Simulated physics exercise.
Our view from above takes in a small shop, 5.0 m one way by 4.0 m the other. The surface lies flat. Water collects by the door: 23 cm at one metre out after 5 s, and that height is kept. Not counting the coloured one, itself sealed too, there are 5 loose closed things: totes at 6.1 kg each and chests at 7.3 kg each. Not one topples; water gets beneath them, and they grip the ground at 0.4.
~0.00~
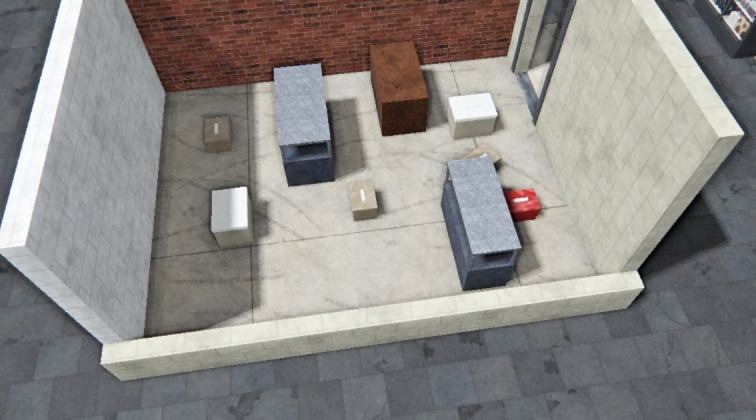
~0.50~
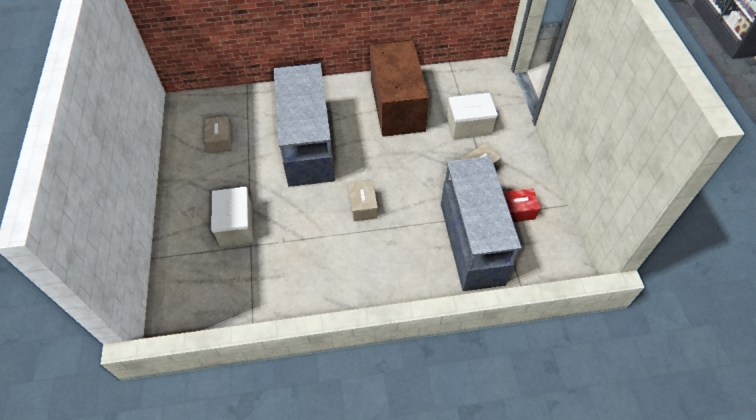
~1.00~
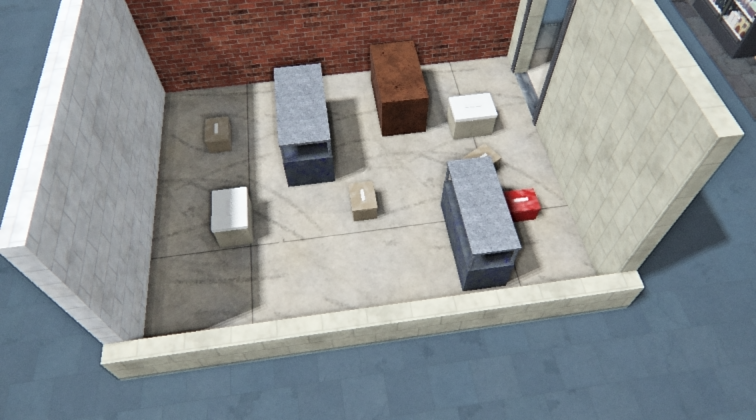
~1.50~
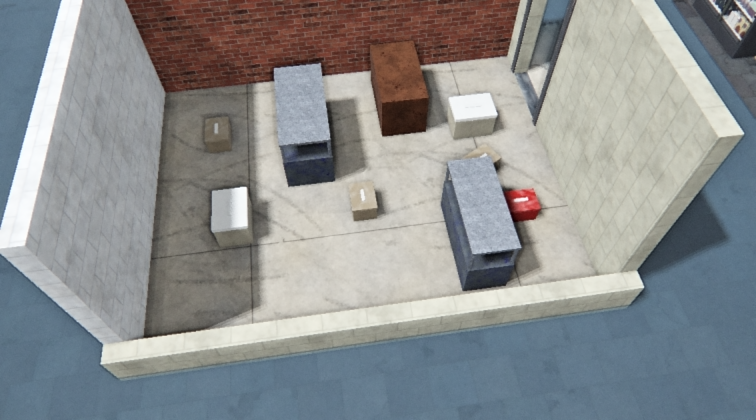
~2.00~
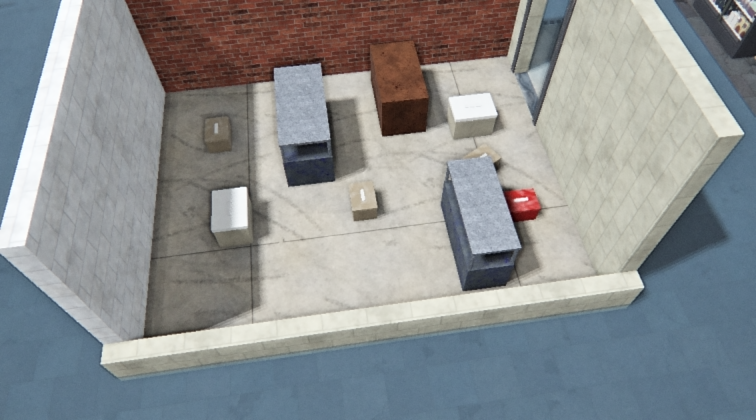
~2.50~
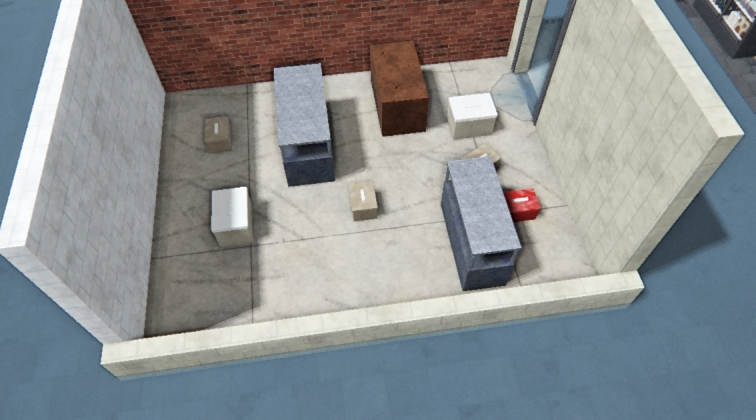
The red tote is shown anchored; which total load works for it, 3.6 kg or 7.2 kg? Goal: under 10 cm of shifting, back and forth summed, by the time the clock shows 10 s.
It looks like no mass offered suffices.
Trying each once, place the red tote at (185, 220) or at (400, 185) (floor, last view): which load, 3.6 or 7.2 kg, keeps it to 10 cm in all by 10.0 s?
Respectively, the light option succeeds and neither option succeeds.
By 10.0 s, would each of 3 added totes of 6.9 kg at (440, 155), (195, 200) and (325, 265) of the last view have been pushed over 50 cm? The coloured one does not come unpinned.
Listed in turn, they go over the bar, beneath the bar, over the bar.
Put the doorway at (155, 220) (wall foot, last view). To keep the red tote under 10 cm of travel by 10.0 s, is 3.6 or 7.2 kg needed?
Answer: The lower mass works.
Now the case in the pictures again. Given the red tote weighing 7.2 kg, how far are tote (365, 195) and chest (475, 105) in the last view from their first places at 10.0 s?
The first is 150 cm from its start, the second 400 cm.
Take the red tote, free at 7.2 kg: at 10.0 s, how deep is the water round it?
6 cm, roughly.
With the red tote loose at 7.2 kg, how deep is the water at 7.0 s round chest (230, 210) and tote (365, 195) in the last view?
Roughly 0 and 4 cm.
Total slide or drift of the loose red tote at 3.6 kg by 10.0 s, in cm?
Total path: Approx. 140 cm.
After 3.5 s the red tote would be 0 cm from its start with 3.6 kg and 0 cm from its start with 7.2 kg; 0 cm of water round it then.
After 4.5 s the red tote would be 0 cm from its start with 3.6 kg and 0 cm from its start with 7.2 kg; 1 cm of water round it then.
After 7.0 s the red tote would be 0 cm from its start with 3.6 kg and 0 cm from its start with 7.2 kg; 2 cm of water round it then.
After 10.0 s the red tote would be 88 cm from its start with 3.6 kg and 63 cm from its start with 7.2 kg; 6 cm of water round it then.
